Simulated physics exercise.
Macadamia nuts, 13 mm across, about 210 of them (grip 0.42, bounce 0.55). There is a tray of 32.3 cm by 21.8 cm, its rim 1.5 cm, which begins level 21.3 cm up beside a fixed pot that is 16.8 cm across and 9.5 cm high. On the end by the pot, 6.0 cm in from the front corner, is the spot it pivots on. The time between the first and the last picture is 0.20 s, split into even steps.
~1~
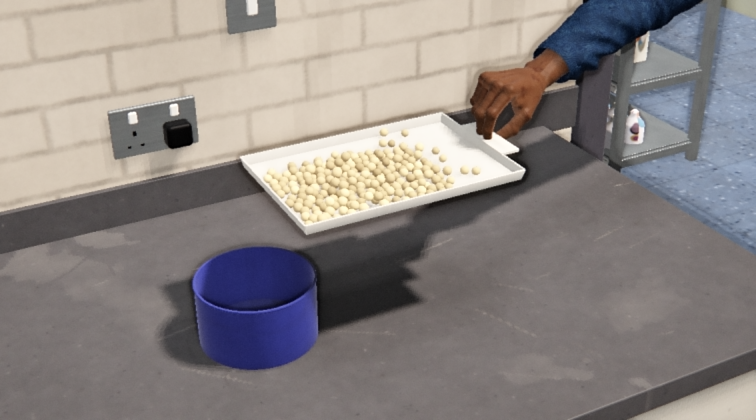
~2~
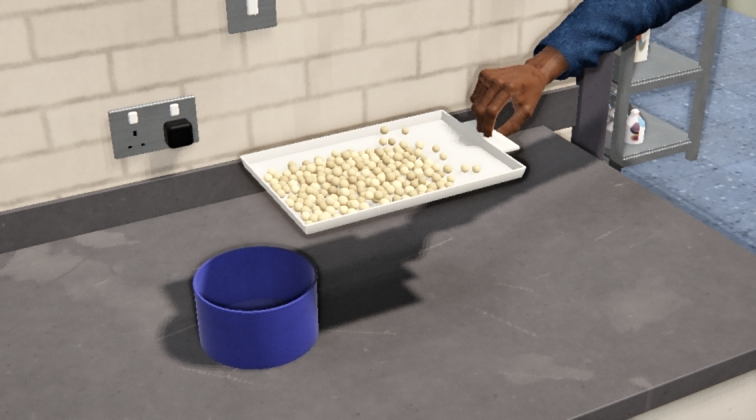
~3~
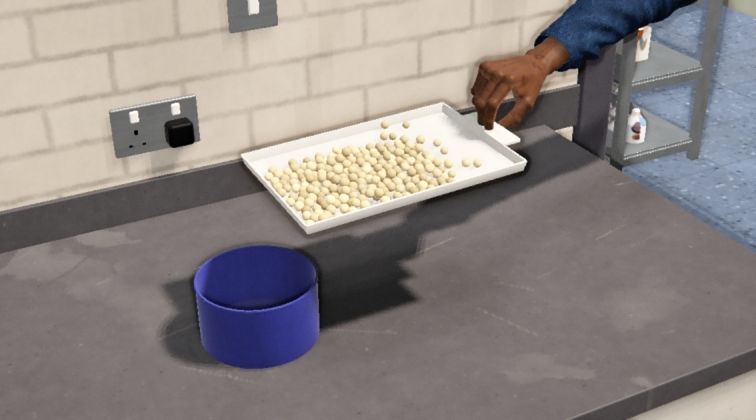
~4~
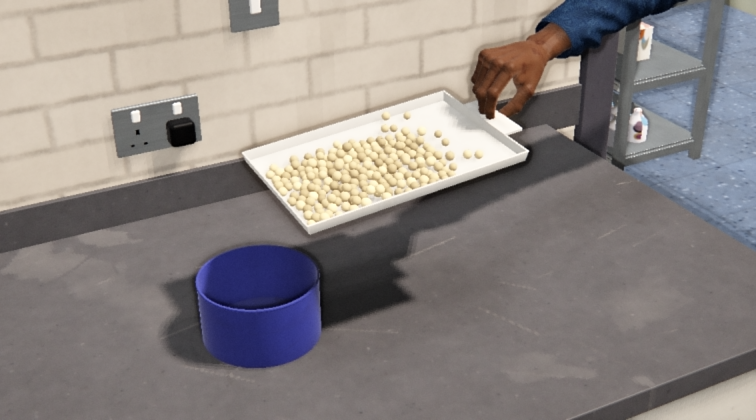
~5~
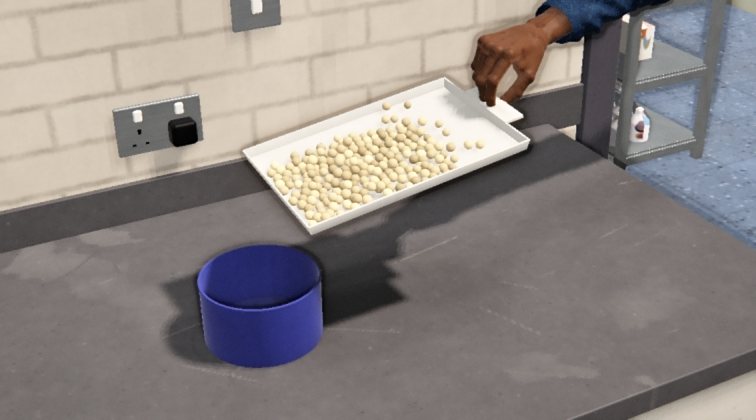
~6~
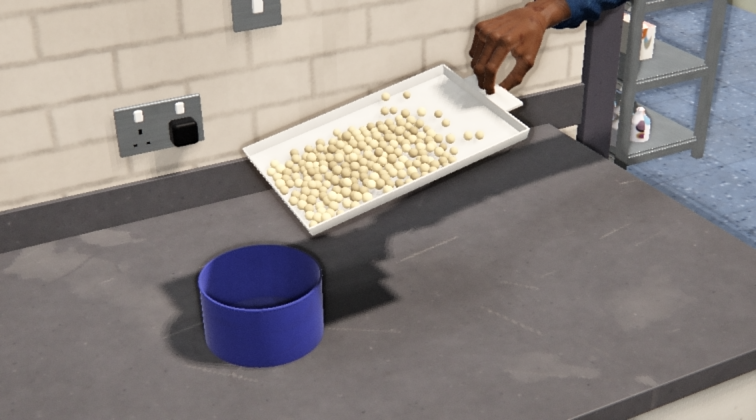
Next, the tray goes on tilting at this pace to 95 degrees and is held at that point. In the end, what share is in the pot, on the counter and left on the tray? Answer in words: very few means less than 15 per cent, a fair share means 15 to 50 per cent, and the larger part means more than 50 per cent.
Pot: A fair share. Counter: The larger part. Left on the tray: Very few.
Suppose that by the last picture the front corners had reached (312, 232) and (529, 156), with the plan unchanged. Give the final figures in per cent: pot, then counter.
You'd end with pot at 0 and counter at 100.
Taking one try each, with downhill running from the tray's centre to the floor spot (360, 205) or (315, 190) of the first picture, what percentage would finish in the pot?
Approximately 0 percent, then 60 percent.
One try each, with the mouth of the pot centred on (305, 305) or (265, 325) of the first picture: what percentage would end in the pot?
First try about 60 per cent, second try about 80 per cent.
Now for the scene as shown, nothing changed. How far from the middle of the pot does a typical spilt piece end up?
Some 22 centimetres.
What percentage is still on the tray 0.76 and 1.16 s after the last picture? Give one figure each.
Estimates: 70; 0.
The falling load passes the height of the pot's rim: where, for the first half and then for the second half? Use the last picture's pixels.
The first half passes near (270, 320) and the second half near (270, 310).
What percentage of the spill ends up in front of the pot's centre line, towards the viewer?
About 100 per cent.
Then, 0.46 s after the last picture, tilt 52 degrees; the tray holds 100 %, the pot 0 %.
Then, 0.76 s after the last picture, tilt 79 degrees; the tray holds 70 %, the pot 10 %.
Then, 1.16 s after the last picture, tilt 95 degrees; the tray holds 0 %, the pot 35 %.
In the end, pot 40 %, counter 60 %, tray 0 %.
